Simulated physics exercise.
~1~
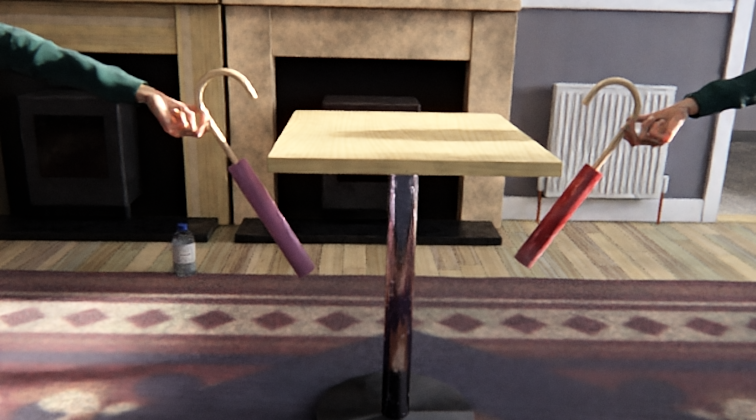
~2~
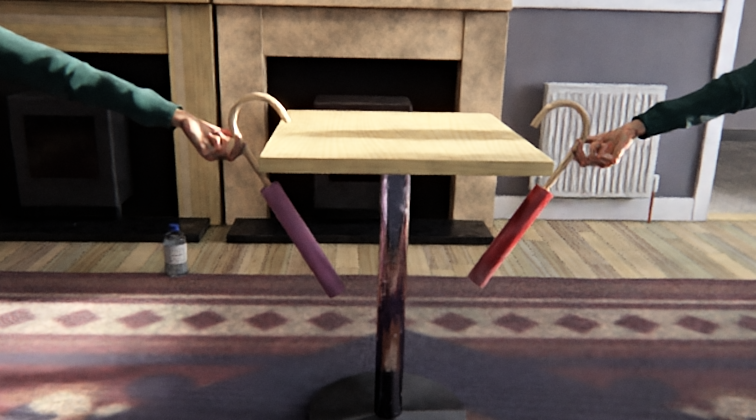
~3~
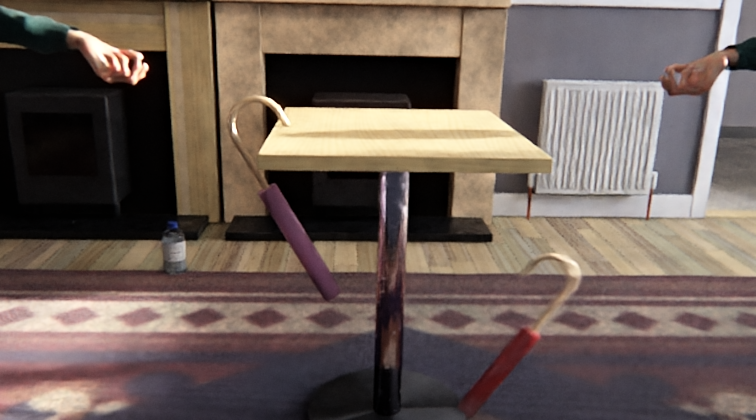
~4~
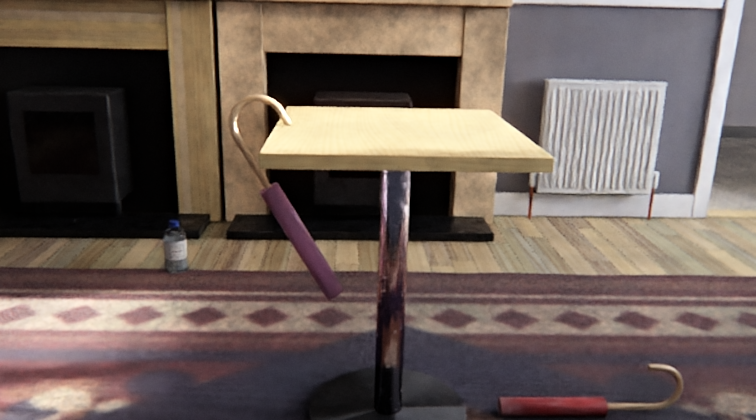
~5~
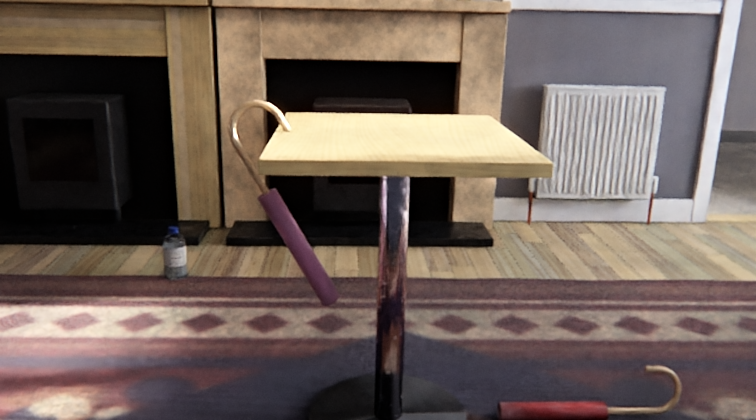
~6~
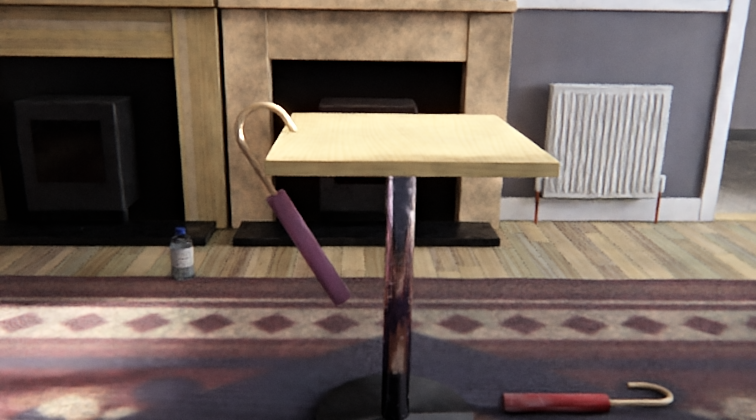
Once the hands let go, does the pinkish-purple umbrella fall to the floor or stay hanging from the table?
The pinkish-purple umbrella stays hanging from the table edge by its hook, while the red one slips off and ends up on the floor.
